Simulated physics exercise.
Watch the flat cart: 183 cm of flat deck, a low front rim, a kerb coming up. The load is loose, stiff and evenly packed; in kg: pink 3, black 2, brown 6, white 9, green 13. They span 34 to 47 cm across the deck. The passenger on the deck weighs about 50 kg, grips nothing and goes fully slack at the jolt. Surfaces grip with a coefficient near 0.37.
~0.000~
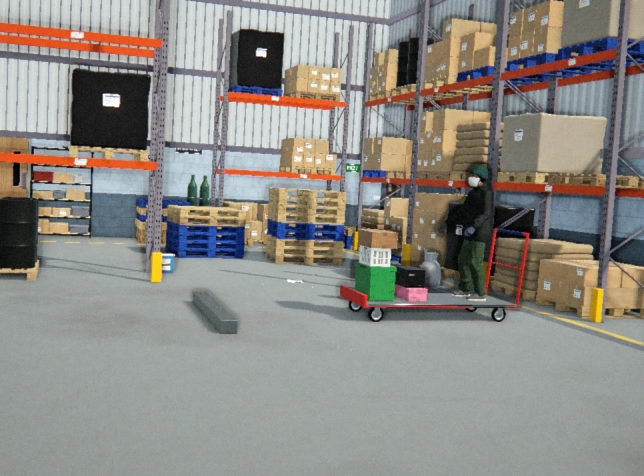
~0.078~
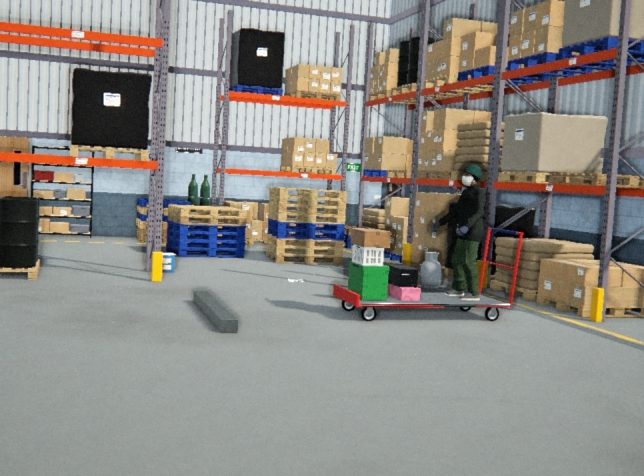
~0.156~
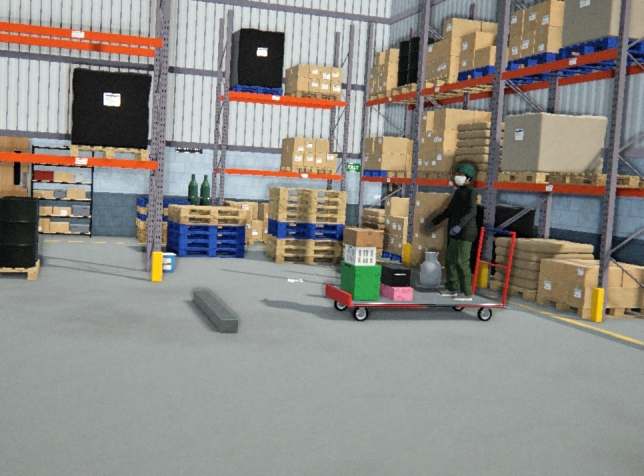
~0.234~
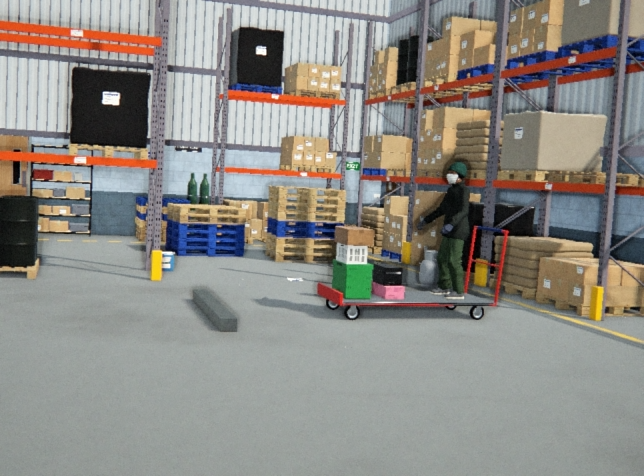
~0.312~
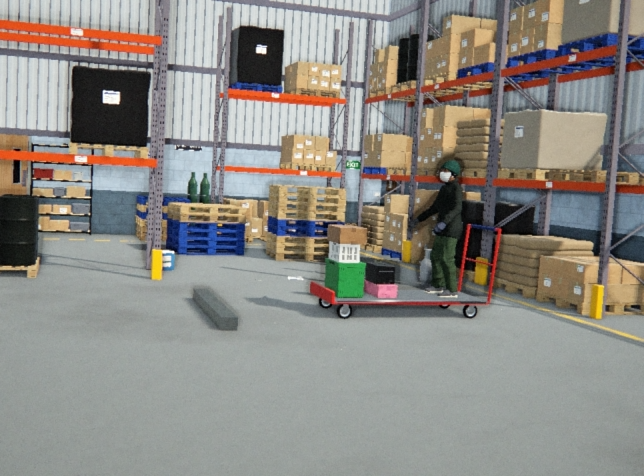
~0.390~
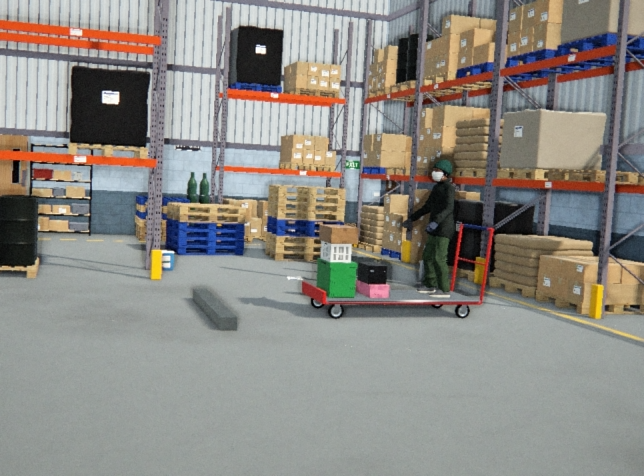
Person in dark clothing and green helmet standing on a red-edged flat cart carrying crates, rolling slowly left across a warehouse floor.
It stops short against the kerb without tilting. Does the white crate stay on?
The white crate goes over the front rim.
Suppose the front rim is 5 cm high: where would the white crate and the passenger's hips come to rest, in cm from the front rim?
In that case white 40 past, hips 120 behind.
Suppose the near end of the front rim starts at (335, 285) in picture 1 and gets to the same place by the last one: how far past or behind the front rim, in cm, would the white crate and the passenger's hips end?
In that case white 10 behind, hips 120 behind.
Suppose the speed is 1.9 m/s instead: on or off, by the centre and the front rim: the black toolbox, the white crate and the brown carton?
In that case black on, white off, brown off.
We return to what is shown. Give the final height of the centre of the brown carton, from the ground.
Roughly 10 cm above it.
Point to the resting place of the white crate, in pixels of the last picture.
At about (178, 304).
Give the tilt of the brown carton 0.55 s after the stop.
Roughly 30° from upright.
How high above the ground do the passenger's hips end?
About 50 cm.
Impact comes at 1.32 s.
After 1.57 s the white crate is 6 cm behind the rim, tilted 0°, near (220, 249) in the last picture's view.
After 1.87 s the white crate is 1 cm behind the rim, tilted 30°, near (216, 248) in the last picture's view.
After 2.32 s the white crate is 22 cm past the rim, tilted 130°, near (191, 299) in the last picture's view.
Final state at 3.6 s, past the rim, brown carton and white crate; behind it, pink carton, black toolbox, green tote and the passenger's hips.
